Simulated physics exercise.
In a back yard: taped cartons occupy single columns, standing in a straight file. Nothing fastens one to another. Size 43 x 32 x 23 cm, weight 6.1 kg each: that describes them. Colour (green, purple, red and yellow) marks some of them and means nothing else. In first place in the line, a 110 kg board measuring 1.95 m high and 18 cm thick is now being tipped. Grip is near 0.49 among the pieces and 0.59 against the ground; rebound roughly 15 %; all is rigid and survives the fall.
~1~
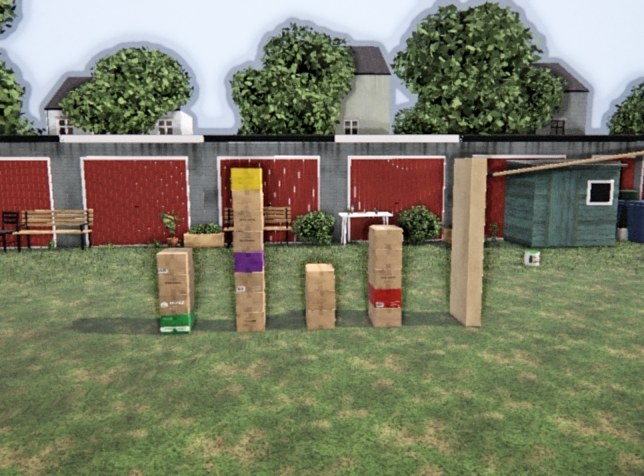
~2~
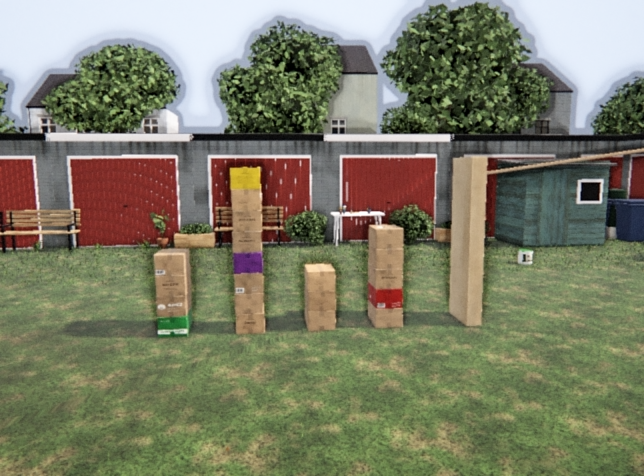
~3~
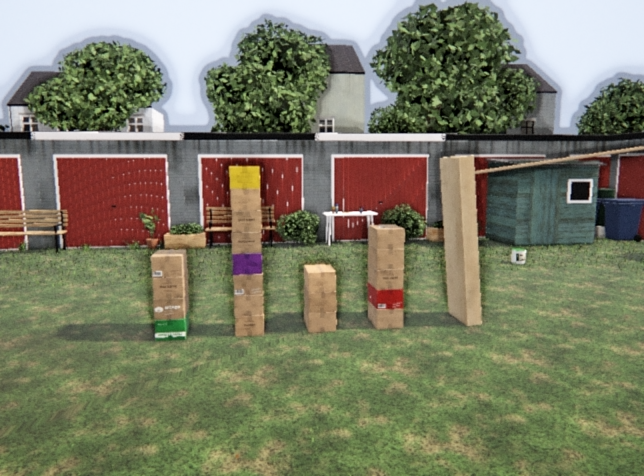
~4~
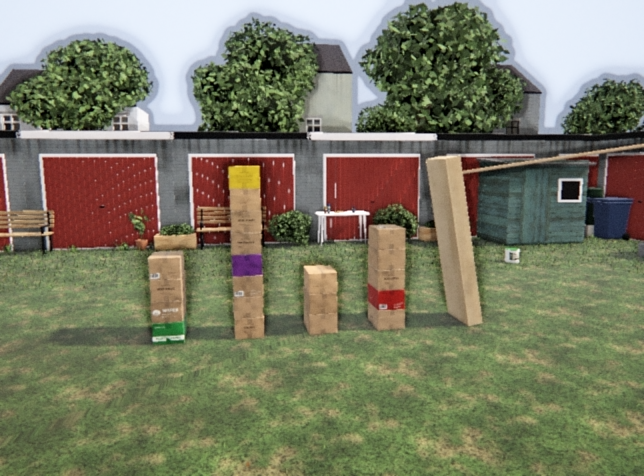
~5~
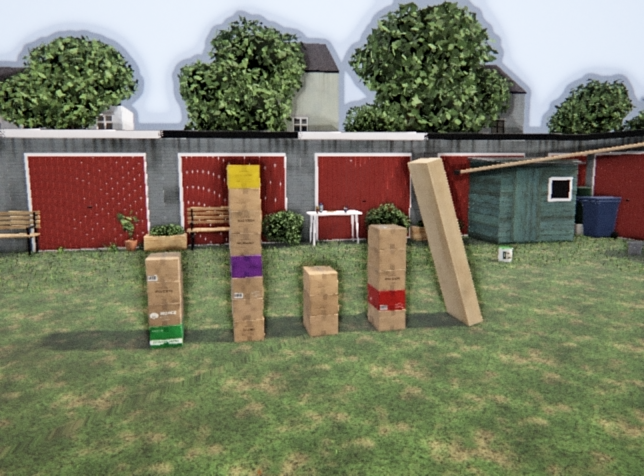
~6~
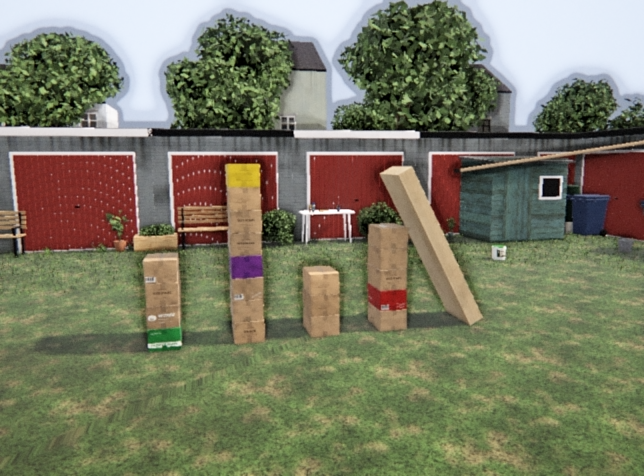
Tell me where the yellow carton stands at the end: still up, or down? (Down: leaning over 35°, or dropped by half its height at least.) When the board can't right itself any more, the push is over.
At the end the yellow carton is down.
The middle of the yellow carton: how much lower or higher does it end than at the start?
Net change: Some 155 cm lower.
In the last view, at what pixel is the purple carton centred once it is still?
In the final image its middle is around (191, 292).
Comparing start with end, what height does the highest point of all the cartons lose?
Lower by close to 95 cm.
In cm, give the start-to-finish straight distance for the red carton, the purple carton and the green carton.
I'd estimate red at 60 cm, purple at 60 cm and green at 0 cm.
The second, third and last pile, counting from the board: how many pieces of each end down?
For the second pile 3, for the third pile 7, for the last pile 3.
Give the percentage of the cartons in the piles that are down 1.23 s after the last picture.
75 per cent at that moment.
Then, 0.53 s after the last picture, board 59° from upright; 3 of the 20 cartons down; yellow carton unmoved; red carton leaning 55°, 7 cm lower.
Then, 1.23 s after the last picture, board 68° from upright; 15 of the 20 cartons down; yellow carton leaning 48°, 49 cm lower; red carton on its side.
At rest, board 69° from upright; 18 of the 20 cartons down; yellow carton on its side; red carton on its side; purple carton leaning 24°, 26 cm lower. As the last picture would show them, middles, yellow carton near (289, 342), red carton near (344, 316).
